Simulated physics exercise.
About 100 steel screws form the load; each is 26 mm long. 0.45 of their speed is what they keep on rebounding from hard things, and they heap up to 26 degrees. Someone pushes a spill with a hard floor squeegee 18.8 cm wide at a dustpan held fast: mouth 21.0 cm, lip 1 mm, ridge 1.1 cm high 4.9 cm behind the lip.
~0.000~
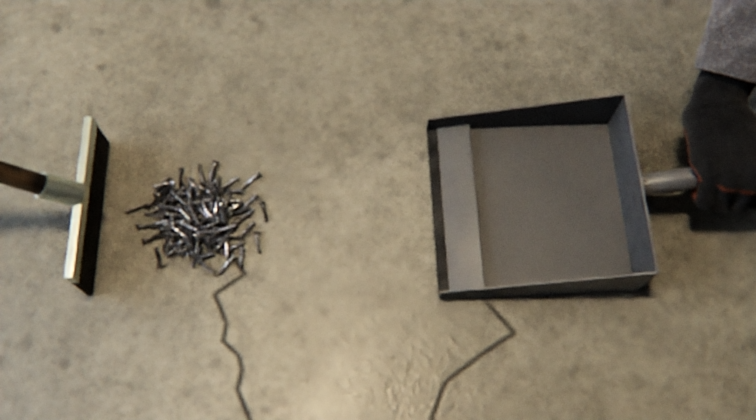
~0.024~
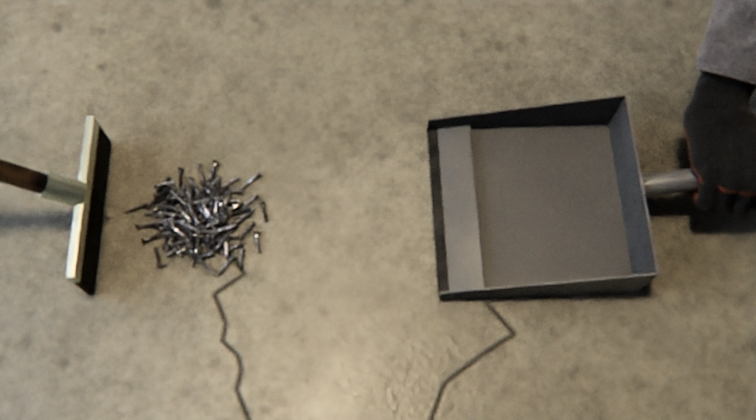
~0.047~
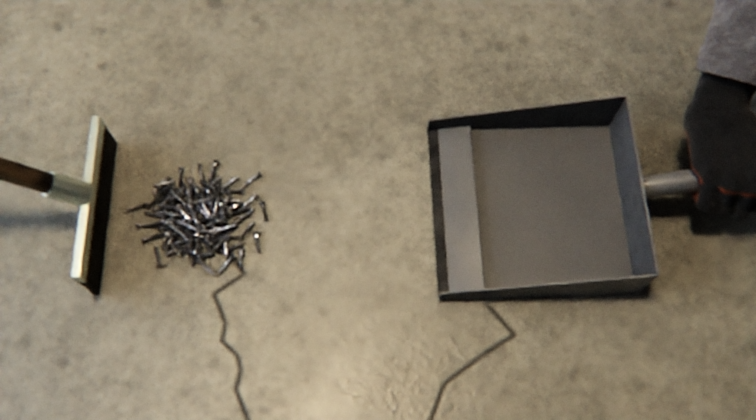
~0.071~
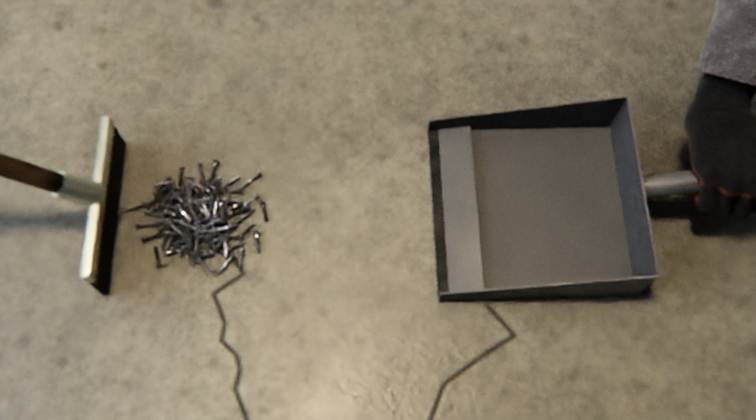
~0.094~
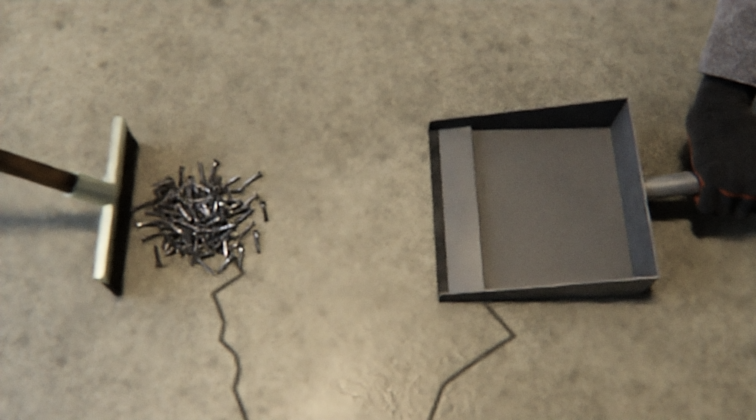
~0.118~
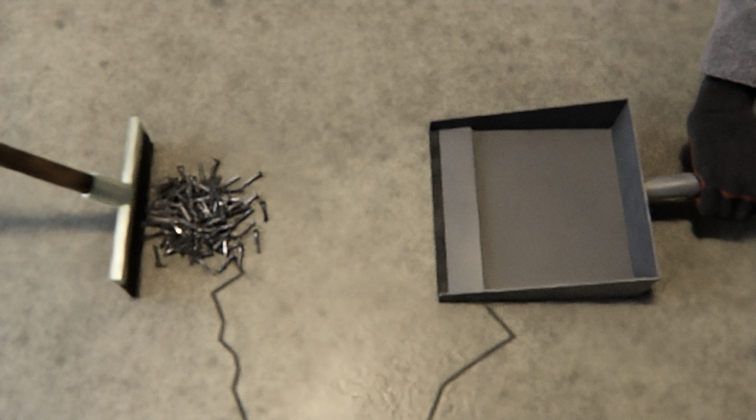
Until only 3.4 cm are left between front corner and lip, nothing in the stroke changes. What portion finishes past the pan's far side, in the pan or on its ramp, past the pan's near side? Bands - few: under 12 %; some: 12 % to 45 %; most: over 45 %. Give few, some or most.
Past the pan's far side: Few, in the pan or on its ramp: Some, past the pan's near side: Few.
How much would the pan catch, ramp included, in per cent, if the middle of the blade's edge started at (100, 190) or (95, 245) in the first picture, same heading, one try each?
Roughly 35 % and 35 %.
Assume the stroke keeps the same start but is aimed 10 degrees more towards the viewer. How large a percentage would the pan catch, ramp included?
It comes to roughly 20 in a hundred.
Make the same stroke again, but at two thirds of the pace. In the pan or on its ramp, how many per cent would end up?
It would be around 25 percent.
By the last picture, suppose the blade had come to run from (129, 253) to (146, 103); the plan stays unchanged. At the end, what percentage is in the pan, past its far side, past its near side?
The pan gets 25, the far side 25 and the near side 0.
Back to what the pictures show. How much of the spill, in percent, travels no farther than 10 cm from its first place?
I'd estimate roughly 0 per cent.
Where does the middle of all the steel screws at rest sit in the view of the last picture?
In the last view, approximately (435, 227).
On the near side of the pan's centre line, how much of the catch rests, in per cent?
Around 60 percent.
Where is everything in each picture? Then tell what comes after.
Blade from (73, 278) to (92, 124), moved 0.0 cm, 0 of the pieces shifted so far; middle of the pieces at (197, 223); pan at (544, 206), in the first frame.
Blade from (75, 278) to (94, 124), moved 0.2 cm, 0 of the pieces shifted so far; middle of the pieces at (197, 223), in the second frame.
Blade from (80, 277) to (99, 124), moved 0.8 cm, 0 of the pieces shifted so far; middle of the pieces at (196, 223), in the third frame.
Blade from (90, 278) to (109, 124), moved 1.9 cm, 0 of the pieces shifted so far; middle of the pieces at (196, 223), in the fourth frame.
Blade from (103, 278) to (122, 124), moved 3.3 cm, 1 of the pieces shifted so far; middle of the pieces at (196, 222), in the fifth frame.
Blade from (119, 279) to (138, 125), moved 5.1 cm, 9 of the pieces shifted so far; middle of the pieces at (207, 214); pan at (546, 210). The blade's pace is about 0.76 m/s, heading 7 degrees towards the viewer's side, in the sixth frame.
After 0.32 s, middle of the blade 18 cm from the lip; 0 % over the lip, far side 0 %, near side 0 %.
After 0.45 s, middle of the blade 8 cm from the lip; 0 % over the lip, far side 0 %, near side 5 %.
After 0.71 s, middle of the blade 4 cm from the lip; 45 % over the lip, far side 0 %, near side 5 %.
In the end, at 1.4 s, far side 0 %, pan 40 %, near side 5 %, in front of the lip or behind the blade 55 %.
